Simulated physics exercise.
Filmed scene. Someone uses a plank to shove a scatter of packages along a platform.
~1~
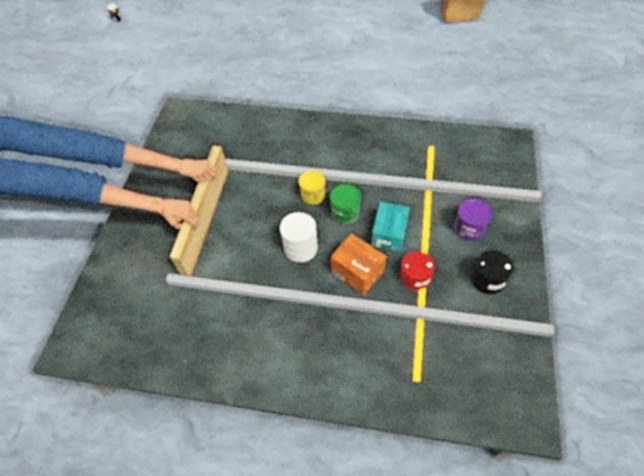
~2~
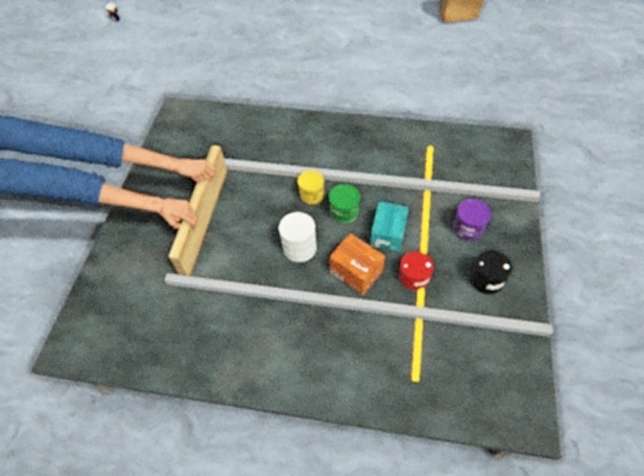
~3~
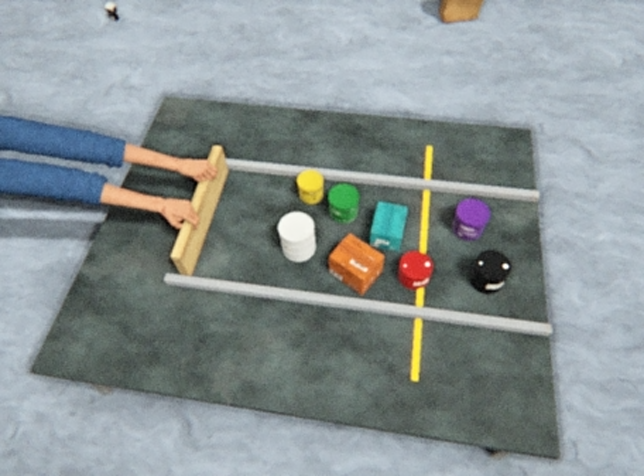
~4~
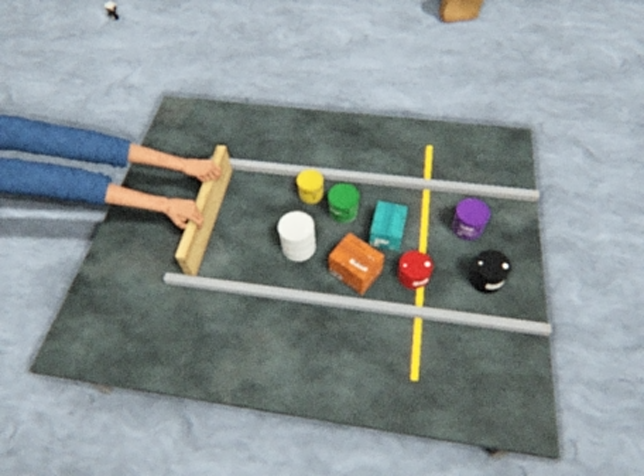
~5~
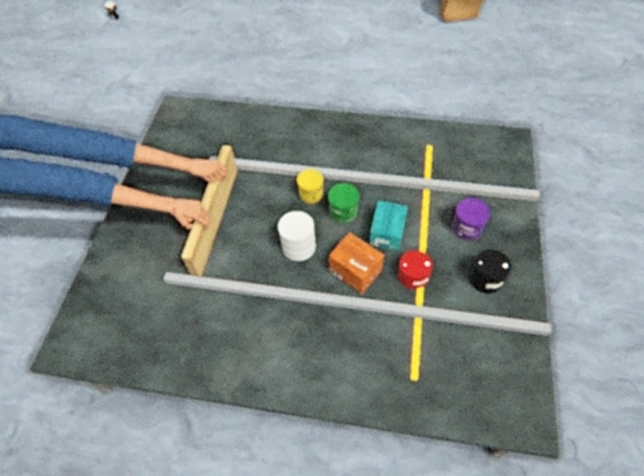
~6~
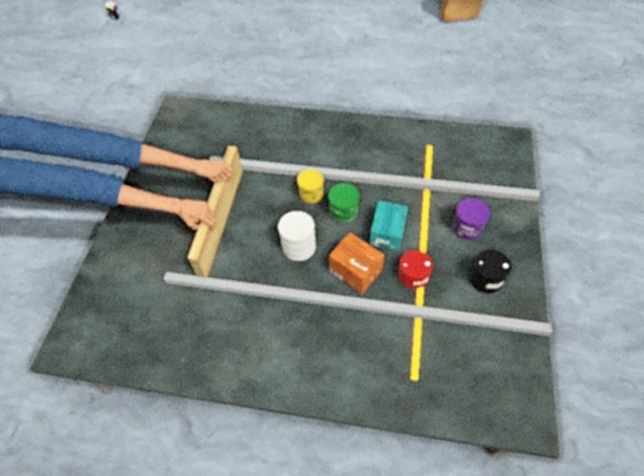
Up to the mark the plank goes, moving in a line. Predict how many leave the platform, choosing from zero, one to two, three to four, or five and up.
The count is zero.
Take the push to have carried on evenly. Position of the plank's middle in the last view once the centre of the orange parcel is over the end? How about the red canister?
The middle is at (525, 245) when it's the orange parcel, and at (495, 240) when it's the red canister.
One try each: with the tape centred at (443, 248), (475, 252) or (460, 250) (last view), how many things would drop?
Respectively 0, 2 and 0.
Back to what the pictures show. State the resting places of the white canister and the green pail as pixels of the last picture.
I'd put one at around (442, 249) and the other at around (441, 215).
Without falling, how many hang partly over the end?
Things overhanging at the end: 0.
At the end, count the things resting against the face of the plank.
The count comes out at 4.
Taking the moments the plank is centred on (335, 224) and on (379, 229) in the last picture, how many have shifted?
The number moved is 4 and then 6.
Early on, none off yet; black canister at rest near (490, 272); purple pail at rest near (470, 220); red canister at rest near (415, 270).
A while later, none off yet; black canister at rest near (490, 272); purple pail at rest near (470, 220); red canister travelled a little near (431, 271).
Finally, the number that fall off is zero.
